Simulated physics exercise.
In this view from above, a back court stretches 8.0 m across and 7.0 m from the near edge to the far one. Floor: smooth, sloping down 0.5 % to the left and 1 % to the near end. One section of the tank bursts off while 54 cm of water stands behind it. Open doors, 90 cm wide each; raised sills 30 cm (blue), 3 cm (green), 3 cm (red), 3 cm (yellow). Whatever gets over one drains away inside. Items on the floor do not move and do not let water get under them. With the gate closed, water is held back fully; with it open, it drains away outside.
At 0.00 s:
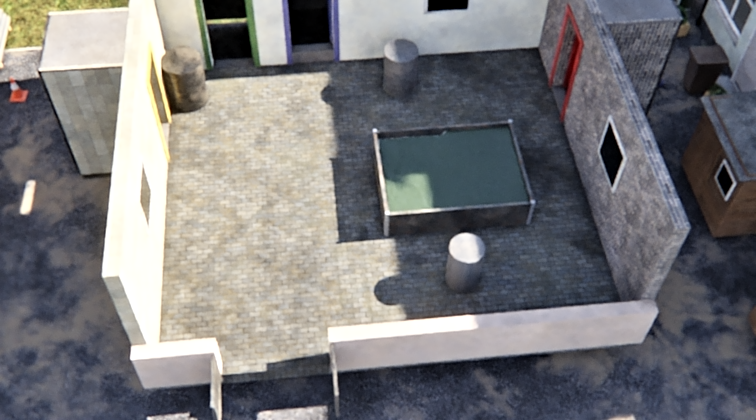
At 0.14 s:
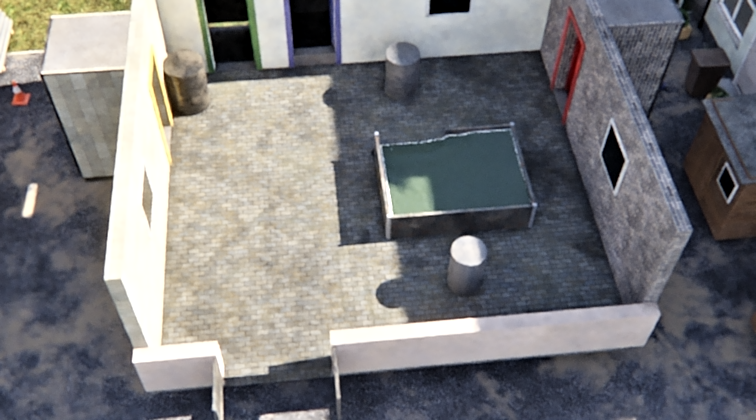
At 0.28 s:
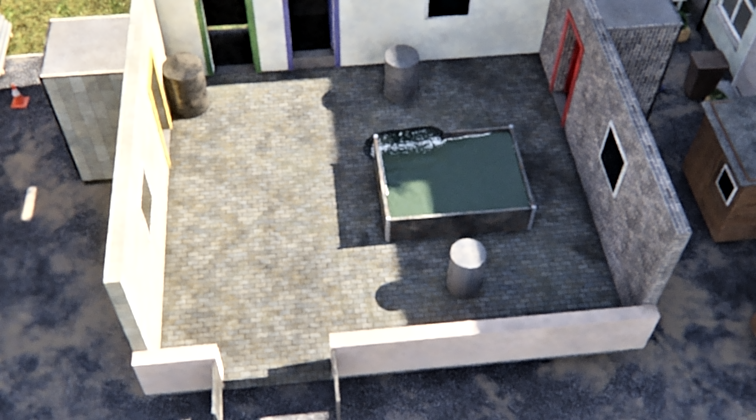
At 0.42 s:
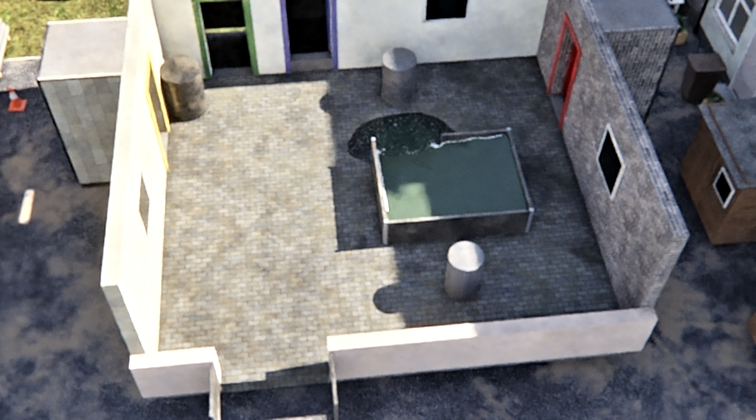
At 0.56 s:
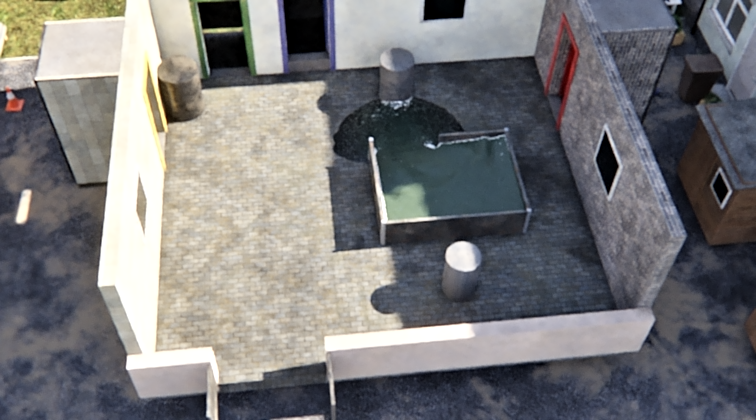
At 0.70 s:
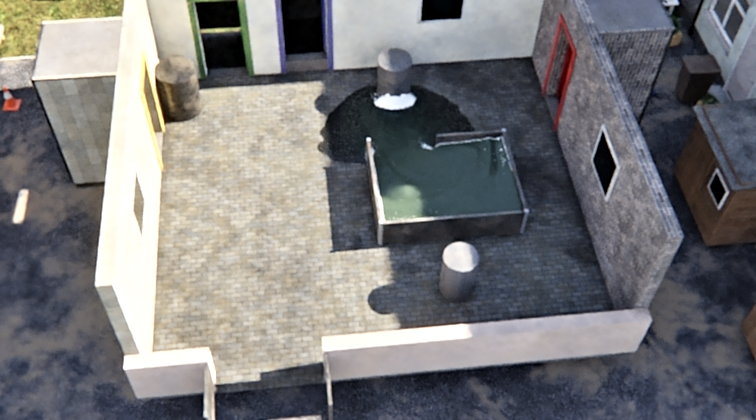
In a walled courtyard, water bursts from a tank's far side and spreads around a grey cylinder.
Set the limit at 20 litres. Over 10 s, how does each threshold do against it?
Blue door: Beneath the limit; green door: Above the limit; red door: Above the limit; yellow door: Above the limit.
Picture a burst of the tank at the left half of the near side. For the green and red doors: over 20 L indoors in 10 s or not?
Against that limit the green door gives a lower amount and the red door gives a lower amount.
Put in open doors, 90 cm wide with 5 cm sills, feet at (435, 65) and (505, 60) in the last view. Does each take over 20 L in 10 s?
In that order: Above, above.
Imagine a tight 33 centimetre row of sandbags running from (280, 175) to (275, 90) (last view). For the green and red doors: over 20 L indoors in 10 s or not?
Result: Green door beyond the limit; red door beyond the limit.
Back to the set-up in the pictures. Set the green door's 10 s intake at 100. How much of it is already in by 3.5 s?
About 10 per cent.
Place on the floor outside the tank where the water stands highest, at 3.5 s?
It's at about (165, 103) in the last picture.
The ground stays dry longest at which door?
It would be the yellow one.
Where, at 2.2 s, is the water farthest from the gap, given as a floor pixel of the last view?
Point: Roughly (200, 83).
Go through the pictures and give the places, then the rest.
The first frame shows the tank at (451, 168) is whole and still, 54 cm deep.
In the second frame, water pours out on the tank's far side and has run 0.7 m, to a hidden place; typically 5 cm deep outside, 54 cm at the tank's back.
In the third frame, the front is at a hidden place, 0.9 m from the gap on the tank's far side; 0.8 m2 of floor is under water; 54 cm left at the back of the tank.
In the fourth frame, water pours out on the tank's far side and has run 1.2 m, to (433, 120); typically 7 cm deep outside, 54 cm at the tank's back.
In the fifth frame, the front is at (415, 100), 1.7 m from the gap on the tank's far side; 2.9 m2 of floor is under water; 54 cm left at the back of the tank.
In the sixth frame, the front is at (368, 89), 2.1 m from the gap on the tank's far side; 3.8 m2 of floor is under water; 54 cm left at the back of the tank.
After 1.4 s water covers 15 % of the floor and is deepest (34 cm) near (391, 112); blue door 8 cm at the sill, 0 L in, green door not reached, red door not reached, yellow door not reached.
After 2.2 s water covers 20 % of the floor and is deepest (32 cm) near (391, 112); blue door 24 cm at the sill, 0 L in, green door 6 cm at the sill, 0 L in, red door not reached, yellow door not reached.
After 3.5 s water covers 30 % of the floor and is deepest (38 cm) near (165, 103); blue door 17 cm at the sill, 0 L in, green door 8 cm at the sill, 17 L in, red door 7 cm at the sill, 0 L in, yellow door not reached.
After 6.0 s water covers 55 % of the floor and is deepest (14 cm) near (391, 112); blue door 11 cm at the sill, 0 L in, green door 13 cm at the sill, 135 L in, red door 8 cm at the sill, 29 L in, yellow door 6 cm at the sill, 30 L in.
After 10.0 s water covers 75 % of the floor and is deepest (11 cm) near (165, 103); blue door 5 cm at the sill, 0 L in, green door 8 cm at the sill, 221 L in, red door 6 cm at the sill, 79 L in, yellow door 6 cm at the sill, 73 L in.
